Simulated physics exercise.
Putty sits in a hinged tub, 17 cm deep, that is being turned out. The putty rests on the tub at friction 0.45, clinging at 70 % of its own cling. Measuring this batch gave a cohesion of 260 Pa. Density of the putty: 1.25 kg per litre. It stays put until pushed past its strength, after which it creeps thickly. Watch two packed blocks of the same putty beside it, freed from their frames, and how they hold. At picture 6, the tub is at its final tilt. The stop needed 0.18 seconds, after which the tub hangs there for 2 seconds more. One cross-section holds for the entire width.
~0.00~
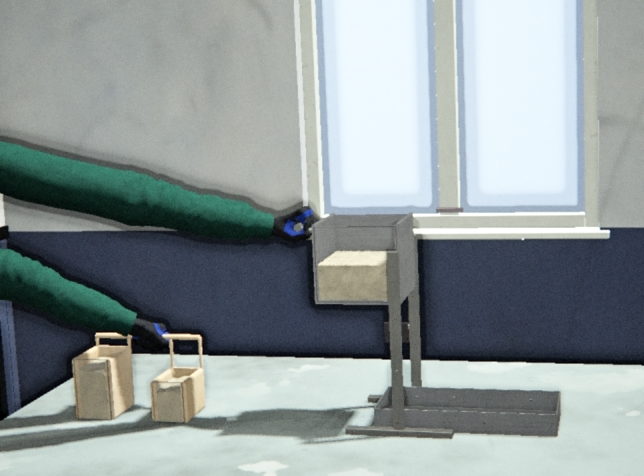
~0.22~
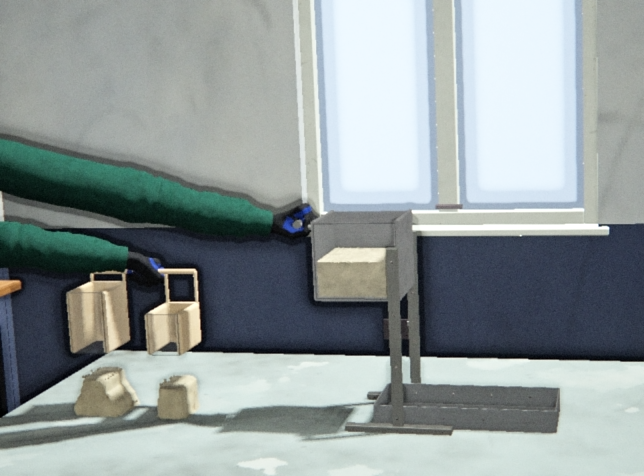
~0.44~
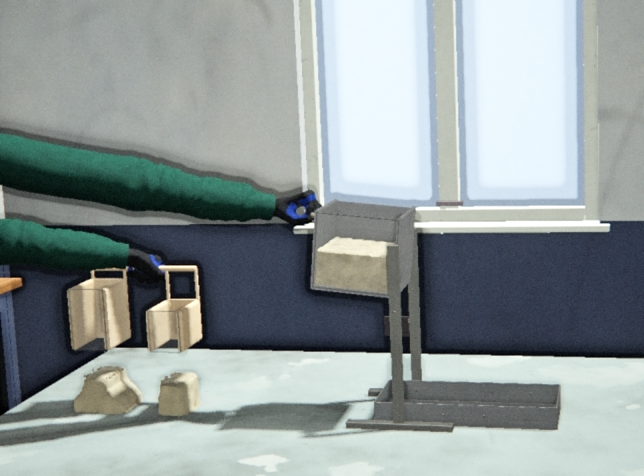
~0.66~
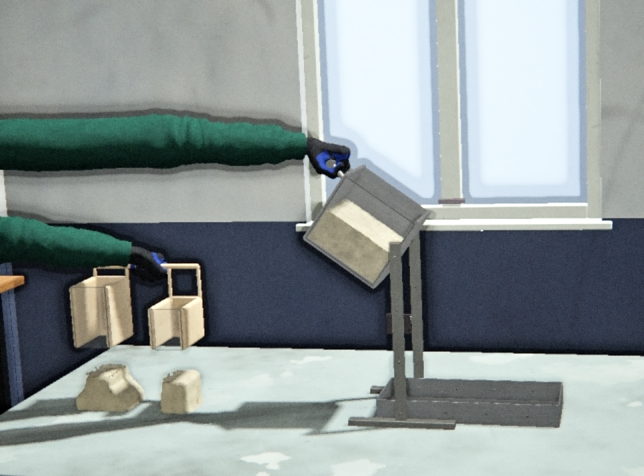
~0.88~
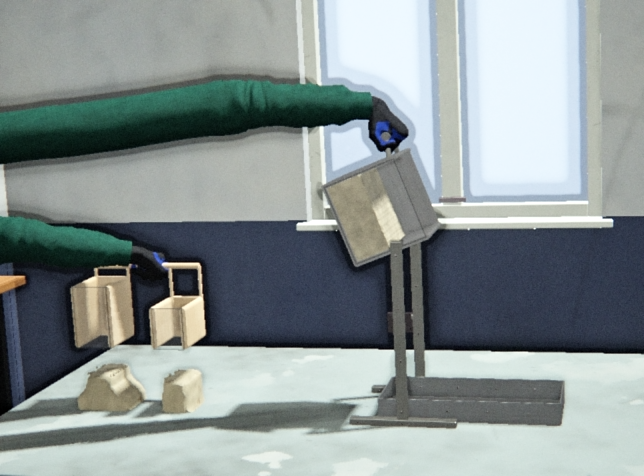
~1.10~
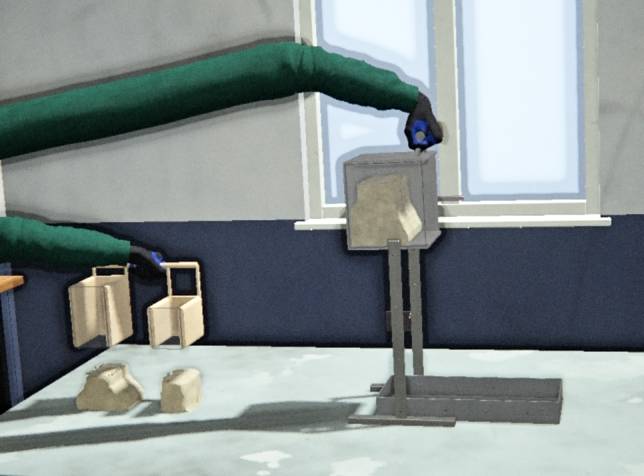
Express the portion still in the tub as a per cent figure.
I would say about 79 percent.
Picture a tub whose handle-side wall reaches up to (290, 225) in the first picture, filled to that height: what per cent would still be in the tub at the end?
In that case some 55 per cent.
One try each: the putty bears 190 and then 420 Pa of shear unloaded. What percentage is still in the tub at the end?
Try one gives 65 per cent, try two gives 100 per cent.
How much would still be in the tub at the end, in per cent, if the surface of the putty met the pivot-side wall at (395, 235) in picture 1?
Then about 40 %.
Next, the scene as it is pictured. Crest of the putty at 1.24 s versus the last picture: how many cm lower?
Some 4 cm.
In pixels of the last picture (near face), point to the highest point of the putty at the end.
The highest point sits at around (364, 212).
After 1.24 s, the tub is at 89 degrees and holds 98 %.
After 1.41 s, the tub is at 89 degrees and holds 87 %.
After 1.58 s, the tub is at 89 degrees and holds 81 %.
After 1.75 s, the tub is at 89 degrees and holds 80 %.
After 3.10 s, the tub is at 89 degrees and holds 79 %.
